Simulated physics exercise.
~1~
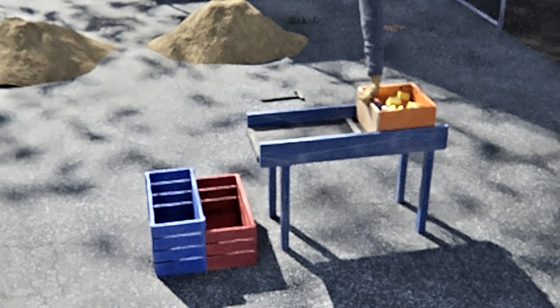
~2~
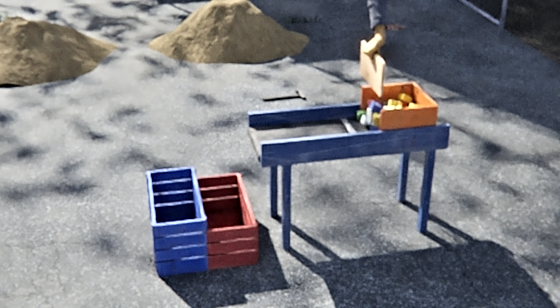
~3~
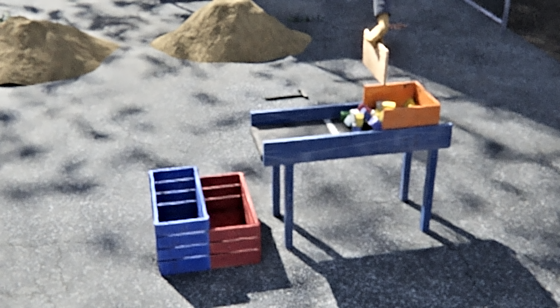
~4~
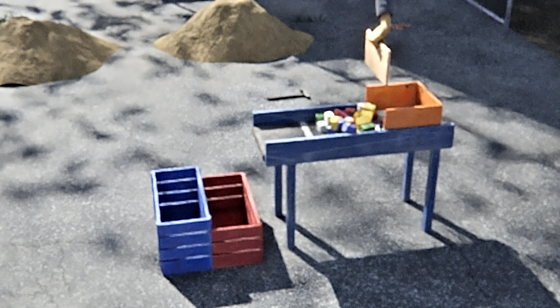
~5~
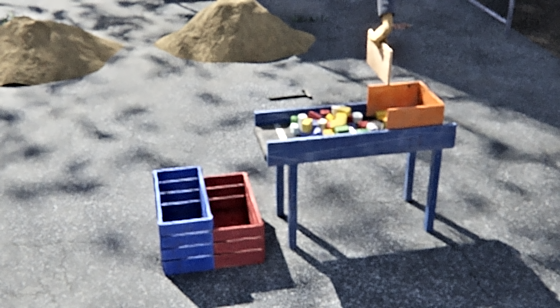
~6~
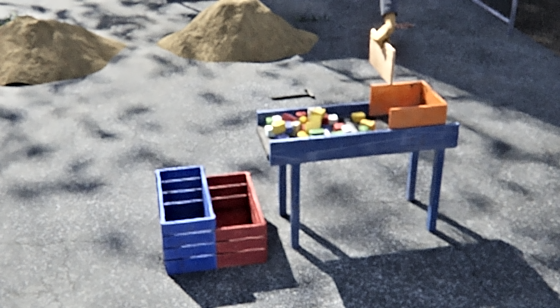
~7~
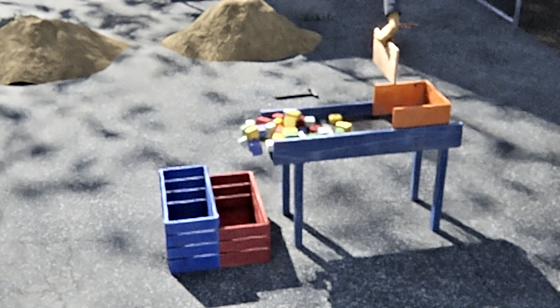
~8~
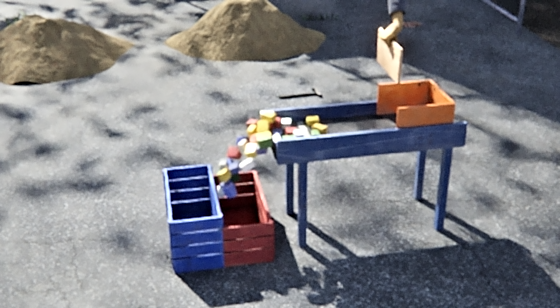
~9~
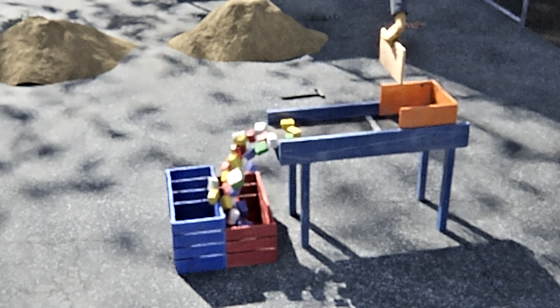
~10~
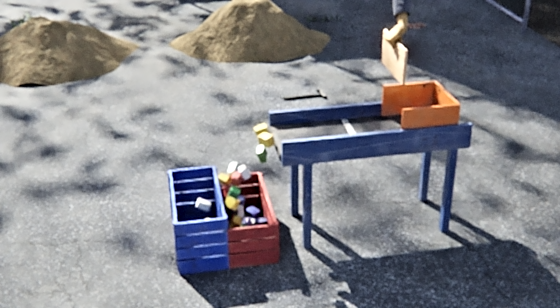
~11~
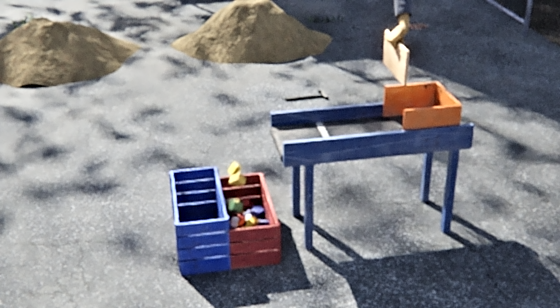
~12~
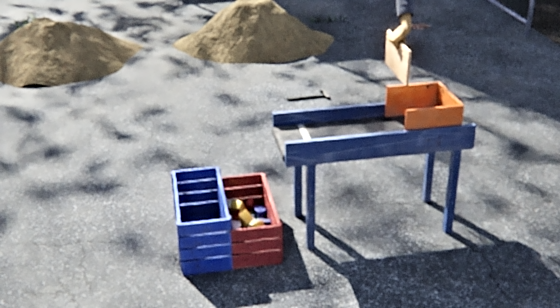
On sunlit grey pavement near two mounds of sand, a blue table-like belt holds an orange pen full of colourful toy bricks, with a red tub and a blue tub standing on the ground to its left. A hand lifts the orange gate, and the bricks slide out leftward along the belt, spreading into a loose, jumbled line. They reach the left end, spill over the edge and tumble down in a stream. Most drop into the nearer red tub, while a stray lands in the blue one. The last few follow, leaving the belt empty and the bricks resting mainly in the red tub.
